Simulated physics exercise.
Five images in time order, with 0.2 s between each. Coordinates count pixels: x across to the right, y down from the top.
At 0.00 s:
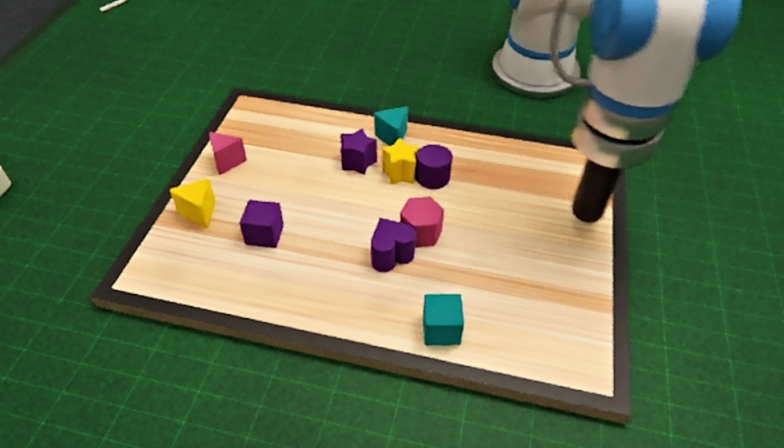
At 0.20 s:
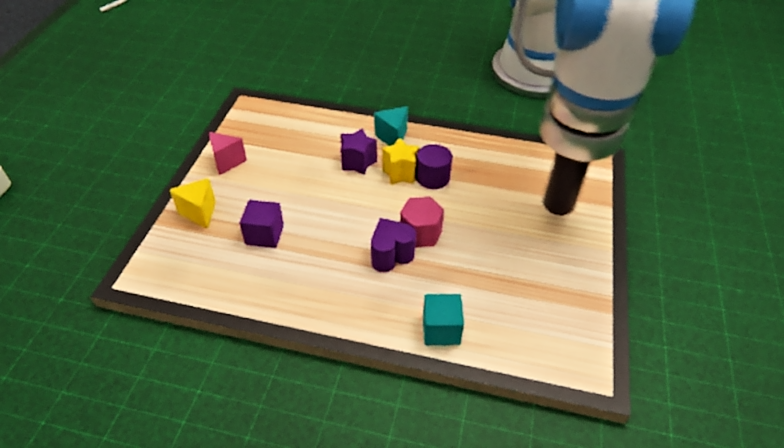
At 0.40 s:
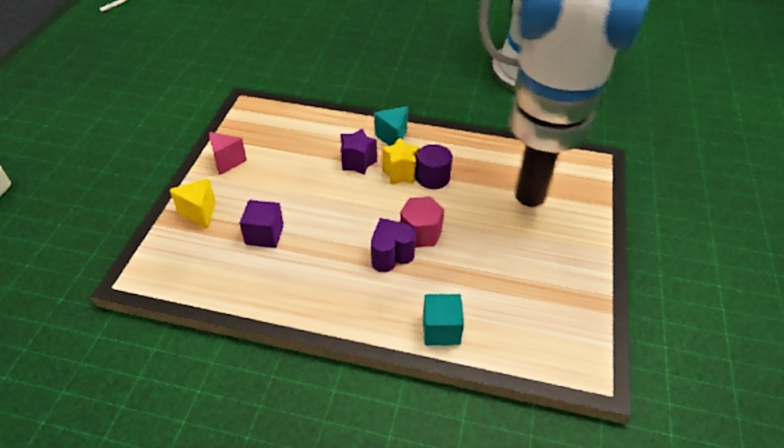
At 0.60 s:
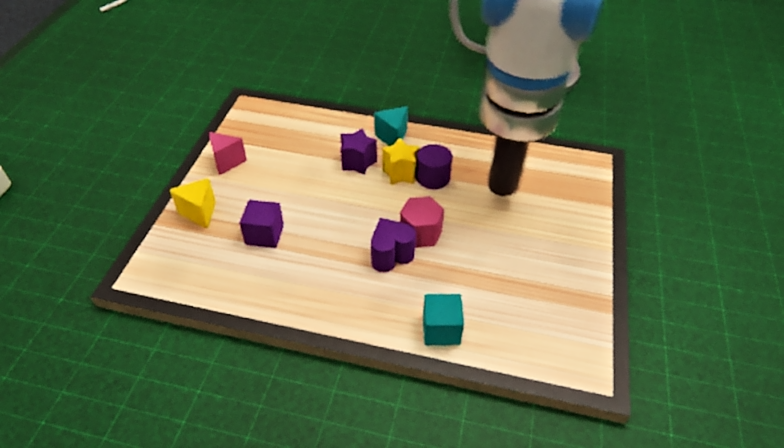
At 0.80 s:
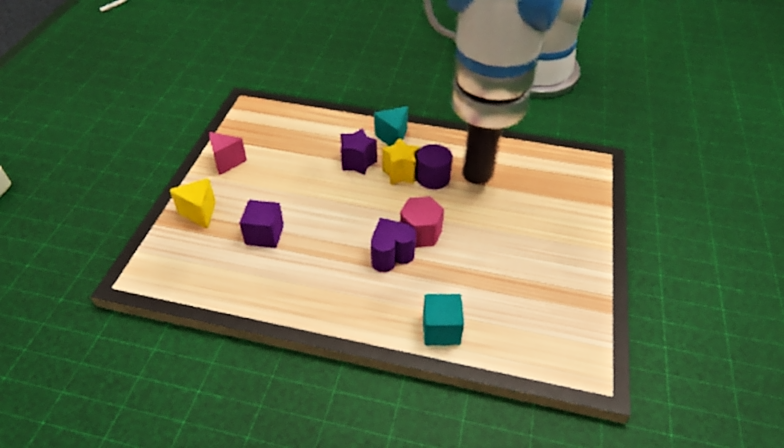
Robot arm with a dark rod gliding left above a wooden board of colourful blocks, nearing the purple disc as the blocks stay still.
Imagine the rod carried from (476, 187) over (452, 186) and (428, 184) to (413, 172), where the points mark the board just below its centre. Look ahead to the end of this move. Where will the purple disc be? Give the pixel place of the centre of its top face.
It will likely be found at (384, 140).
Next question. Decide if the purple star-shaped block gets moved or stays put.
It gets displaced.
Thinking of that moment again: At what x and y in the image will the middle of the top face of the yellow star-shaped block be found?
If I read the scene right, the answer is (353, 141).
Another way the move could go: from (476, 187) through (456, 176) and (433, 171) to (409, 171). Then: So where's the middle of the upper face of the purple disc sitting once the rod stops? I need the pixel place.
At (377, 148).
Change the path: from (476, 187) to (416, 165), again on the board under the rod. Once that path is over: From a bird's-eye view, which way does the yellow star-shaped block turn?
Looking down, my answer is that the yellow star-shaped block rotates anticlockwise.
The first path, step by step. Halfway along, rod (440, 174); purple star-shaped block (352, 138); yellow star-shaped block (381, 146); purple disc (412, 151).
At the end, rod (414, 160); purple star-shaped block (325, 132), turned 20° clockwise; turquoise triangular piece in place; yellow star-shaped block (353, 141), turned 15° anticlockwise; purple disc (384, 140).
